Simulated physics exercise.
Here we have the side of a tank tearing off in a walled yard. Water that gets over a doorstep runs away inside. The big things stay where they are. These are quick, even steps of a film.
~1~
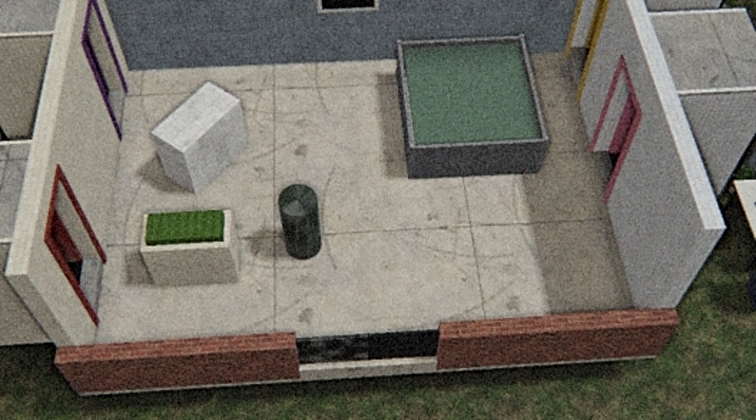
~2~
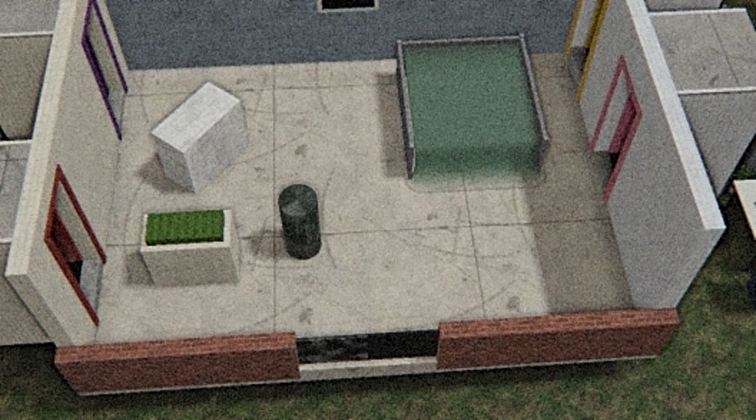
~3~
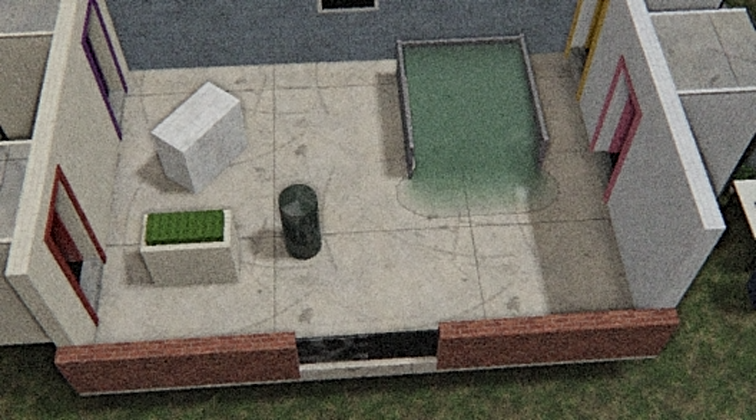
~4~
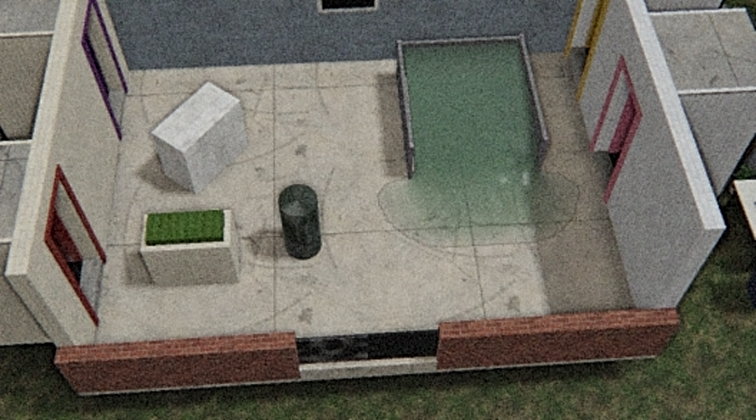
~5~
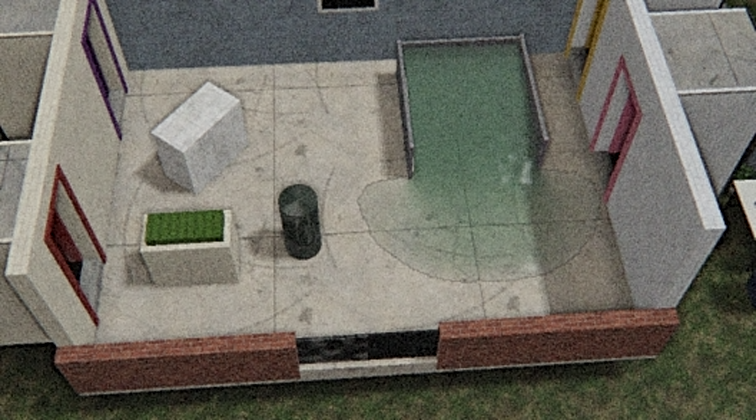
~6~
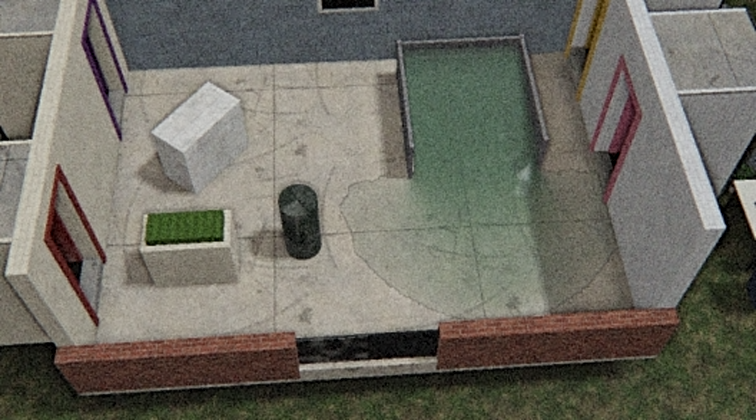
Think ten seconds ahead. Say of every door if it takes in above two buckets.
In the end: The yellow door admits no more than that; the purple door admits no more than that; the red door admits no more than that; the pink door lets in a lot.
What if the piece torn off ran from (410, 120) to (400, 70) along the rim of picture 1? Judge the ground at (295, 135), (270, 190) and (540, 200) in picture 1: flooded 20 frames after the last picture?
In turn: Flooded, under water, clear.
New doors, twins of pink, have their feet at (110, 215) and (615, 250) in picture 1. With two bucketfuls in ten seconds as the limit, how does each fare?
As listed: Is under, is over.
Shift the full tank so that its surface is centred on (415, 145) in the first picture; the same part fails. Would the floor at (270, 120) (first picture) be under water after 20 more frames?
There: Clear.
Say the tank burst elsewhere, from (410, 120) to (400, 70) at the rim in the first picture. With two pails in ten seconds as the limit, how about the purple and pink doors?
Then: The purple door lets more in; the pink door is under.
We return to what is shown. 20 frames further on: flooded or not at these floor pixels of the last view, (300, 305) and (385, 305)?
As listed: Wet, under water.
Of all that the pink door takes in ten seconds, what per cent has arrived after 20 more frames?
Some 0 per cent.
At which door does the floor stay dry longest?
That is the purple-painted one.
A moment on, water covers 35 % of the floor; the yellow door not reached, the purple door not reached, the red door not reached, the pink door wet at the sill, nothing in.
Next, water covers 35 % of the floor; the yellow door not reached, the purple door not reached, the red door not reached, the pink door wet at the sill, nothing in.
Then, water covers 50 % of the floor; the yellow door not reached, the purple door not reached, the red door wet at the sill, nothing in, the pink door under two buckets in.
Later, water covers 85 % of the floor; the yellow door wet at the sill, nothing in, the purple door wet at the sill, nothing in, the red door under two buckets in, the pink door over two buckets in.
In the end, water covers 100 % of the floor; the yellow door wet at the sill, nothing in, the purple door wet at the sill, nothing in, the red door under two buckets in, the pink door far over two buckets in.
